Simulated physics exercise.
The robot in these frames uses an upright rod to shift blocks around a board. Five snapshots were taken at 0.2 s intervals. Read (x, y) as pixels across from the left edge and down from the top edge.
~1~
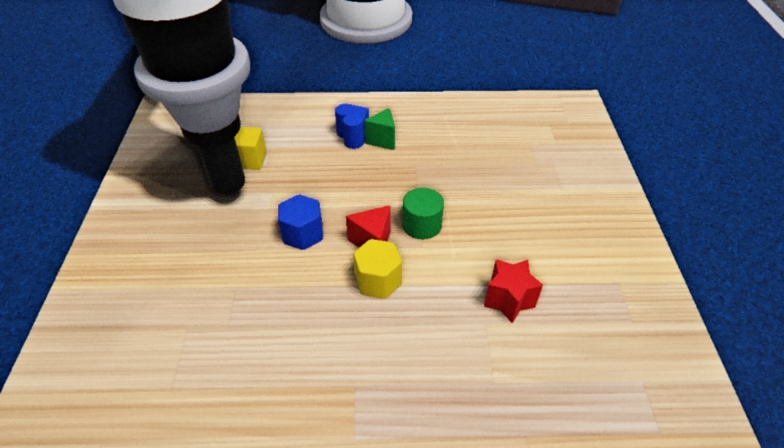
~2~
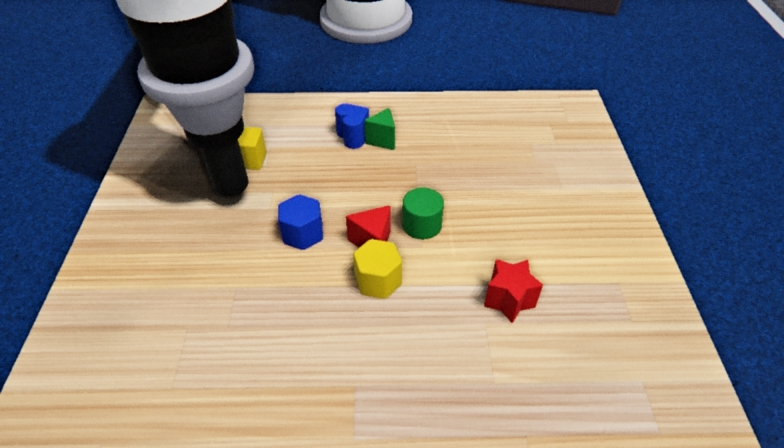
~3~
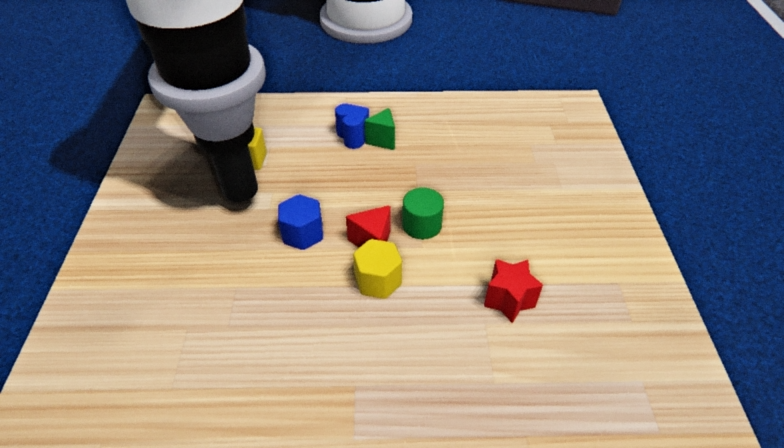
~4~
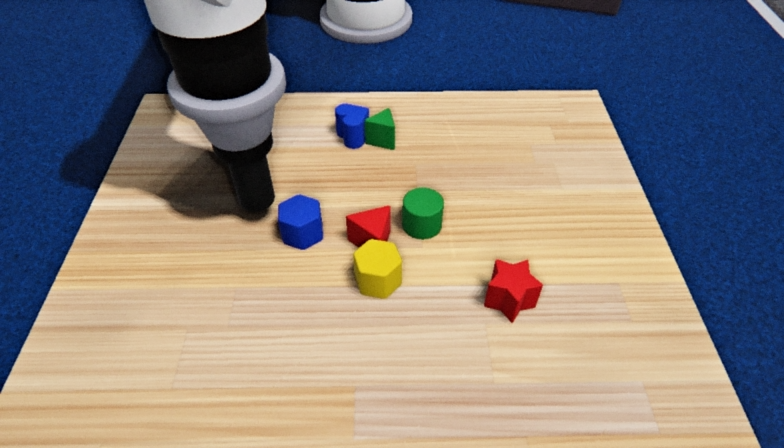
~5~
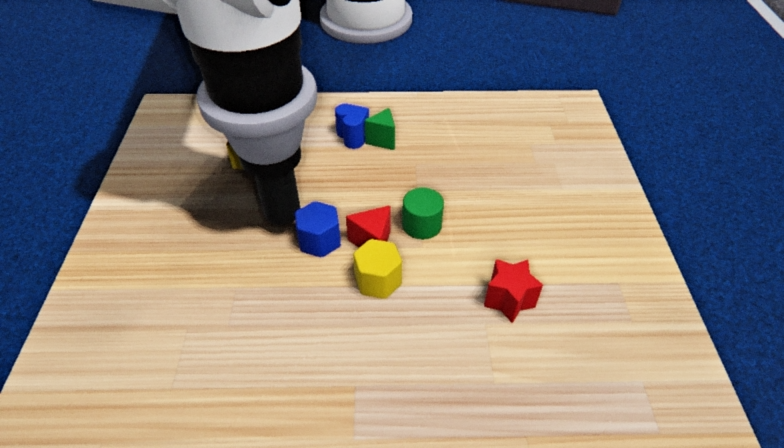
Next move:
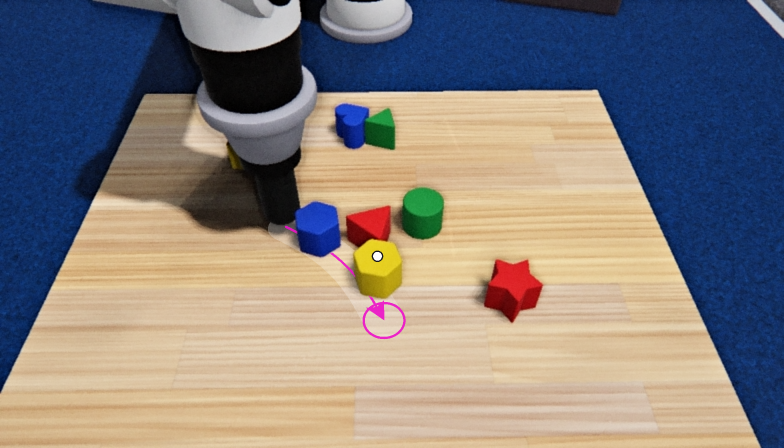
Robot arm with a black rod moving right and toward the viewer across a wooden board, nudging a blue six-sided block rightward.
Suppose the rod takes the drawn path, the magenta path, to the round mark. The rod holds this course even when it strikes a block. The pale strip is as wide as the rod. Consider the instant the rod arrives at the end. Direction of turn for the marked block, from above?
Seen from overhead, it turns clockwise.
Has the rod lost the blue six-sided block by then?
The answer is yes.
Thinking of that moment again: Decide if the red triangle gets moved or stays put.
Displaced.
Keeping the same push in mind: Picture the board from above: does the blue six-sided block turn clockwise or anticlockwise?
Answer: Anticlockwise.
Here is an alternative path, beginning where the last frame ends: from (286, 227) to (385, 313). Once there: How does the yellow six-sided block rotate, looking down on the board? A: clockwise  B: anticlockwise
A
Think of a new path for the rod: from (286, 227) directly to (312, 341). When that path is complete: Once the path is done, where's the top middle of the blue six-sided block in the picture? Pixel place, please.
Top centre: (331, 231).
The drawn path runs from (286, 227) through (325, 249) and (358, 279) to (384, 320); the dot is on the yellow six-sided block.
The first path, step by step. One third of the way, rod (324, 235); blue six-sided block (359, 238), turned 30° anticlockwise; red triangle (384, 217); yellow six-sided block (391, 265).
Two thirds of the way, rod (357, 266); blue six-sided block (399, 254), turned 55° anticlockwise; red triangle (388, 217); yellow six-sided block (428, 285), turned 45° clockwise.
At the end, rod (384, 307); blue six-sided block (407, 255), turned 75° anticlockwise; red triangle (388, 217); yellow six-sided block (436, 287), turned 60° clockwise; green disc not moved.
